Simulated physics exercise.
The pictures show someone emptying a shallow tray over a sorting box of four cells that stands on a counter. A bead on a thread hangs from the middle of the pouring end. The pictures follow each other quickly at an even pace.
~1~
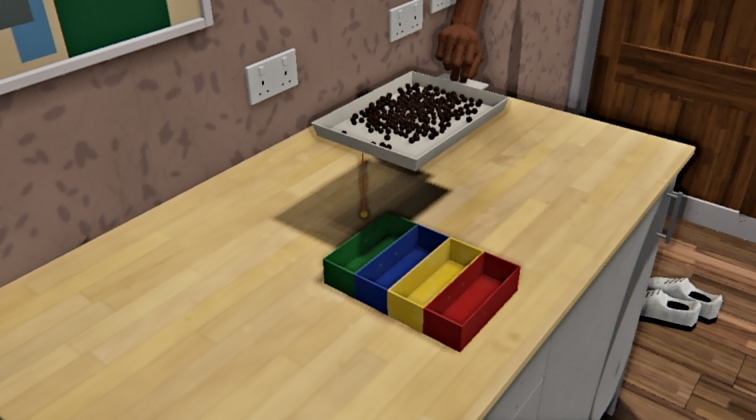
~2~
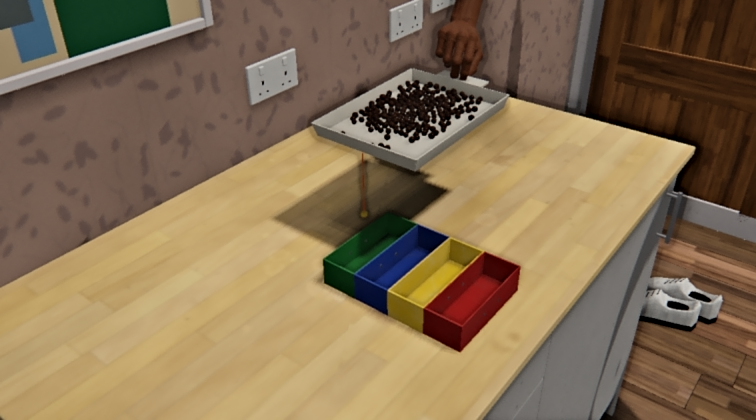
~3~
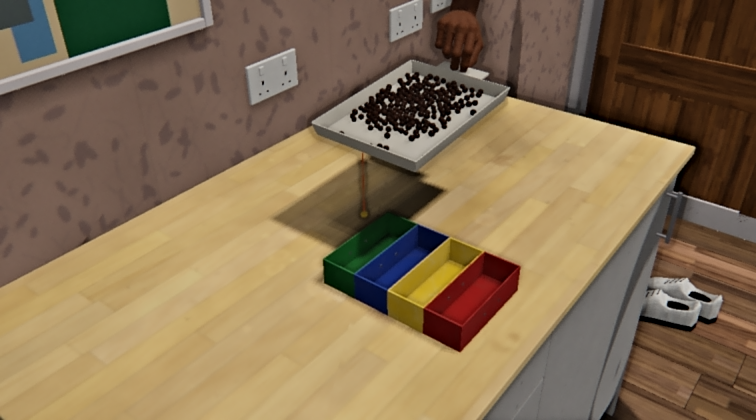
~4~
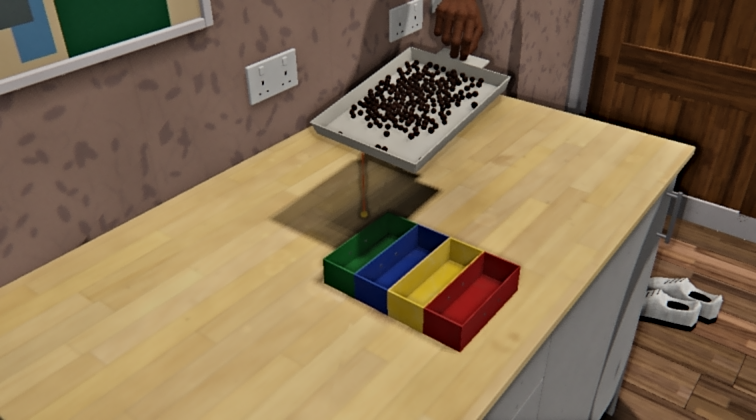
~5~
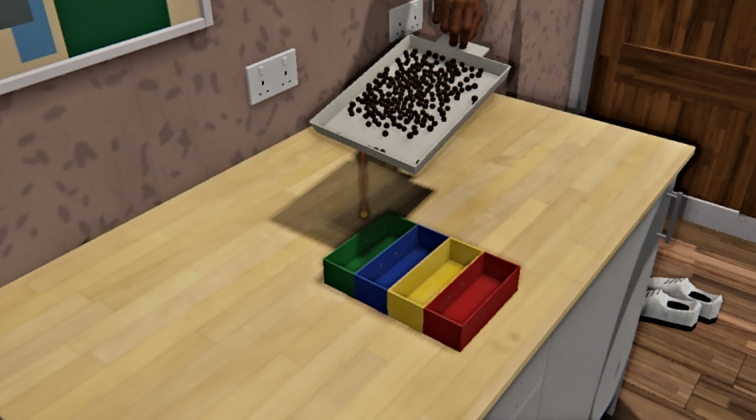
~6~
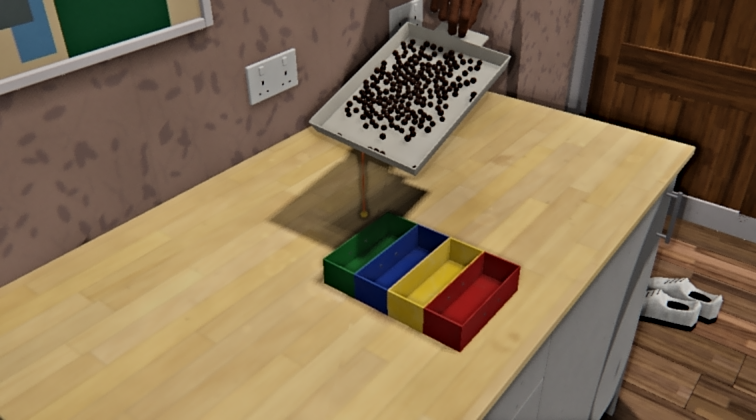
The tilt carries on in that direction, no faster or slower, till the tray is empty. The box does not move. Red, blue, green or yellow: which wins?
It favours the blue compartment.
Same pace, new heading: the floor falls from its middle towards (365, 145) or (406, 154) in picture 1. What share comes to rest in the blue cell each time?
About 0 and 70 per cent.
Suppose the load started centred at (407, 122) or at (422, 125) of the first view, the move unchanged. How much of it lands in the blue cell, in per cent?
The first gives 50 %, the second 50 %.
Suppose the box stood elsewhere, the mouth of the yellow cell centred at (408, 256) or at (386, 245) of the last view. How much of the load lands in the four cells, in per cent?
First some 90, then 90 per cent.
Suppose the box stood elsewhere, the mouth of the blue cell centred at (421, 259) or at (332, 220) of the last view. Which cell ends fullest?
The first try: That green cell. The second: The cell in red.
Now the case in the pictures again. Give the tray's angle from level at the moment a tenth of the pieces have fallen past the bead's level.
At some 65 degrees.
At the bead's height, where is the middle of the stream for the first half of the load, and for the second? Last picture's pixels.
Around (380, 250) and then (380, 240).
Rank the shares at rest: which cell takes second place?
Next in line is the green one.
Soon, tray tipped steeply; about two thirds on the tray; a small part in the blue cell; a stray few in the green cell; a stray few in the yellow cell; about a quarter falling or outside the box.
A while on, tray tipped past a quarter turn; a small part on the tray; about a third in the blue cell; about a quarter in the green cell; a stray few in the yellow cell; about a quarter falling or outside the box.
Towards the end, tray tipped past a quarter turn; about half in the blue cell; about a third in the green cell; a stray few in the yellow cell; a small part falling or outside the box.
Finally, tray tipped past a quarter turn; about half in the blue cell; about a third in the green cell; a stray few in the yellow cell; none in the red cell; a small part outside the box.
